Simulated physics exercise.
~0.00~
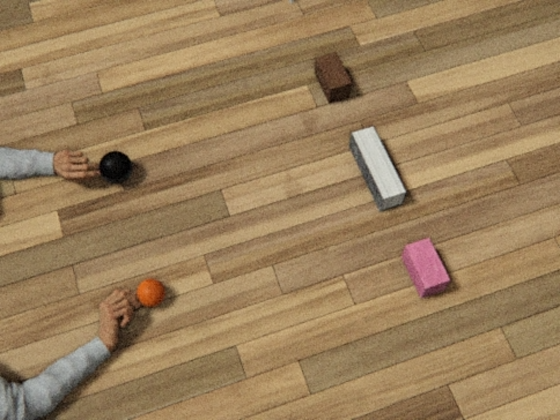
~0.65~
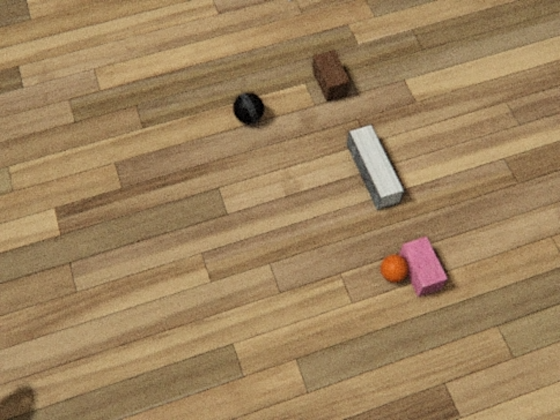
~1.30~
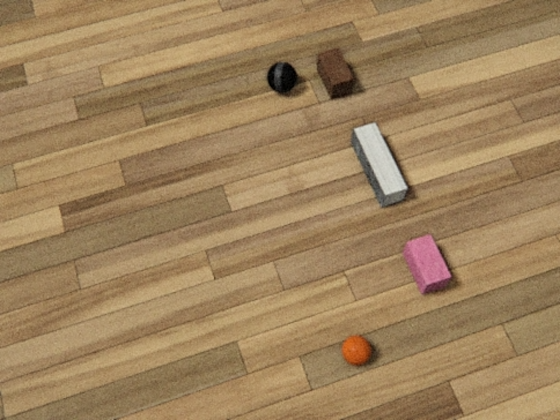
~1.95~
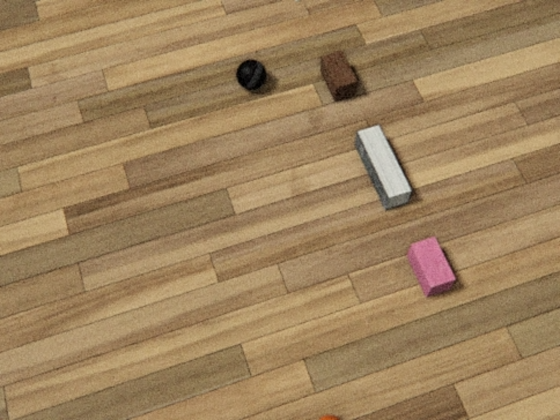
On a wood floor, two hands rolling a black ball and an orange one toward spaced blocks, both balls bouncing back.
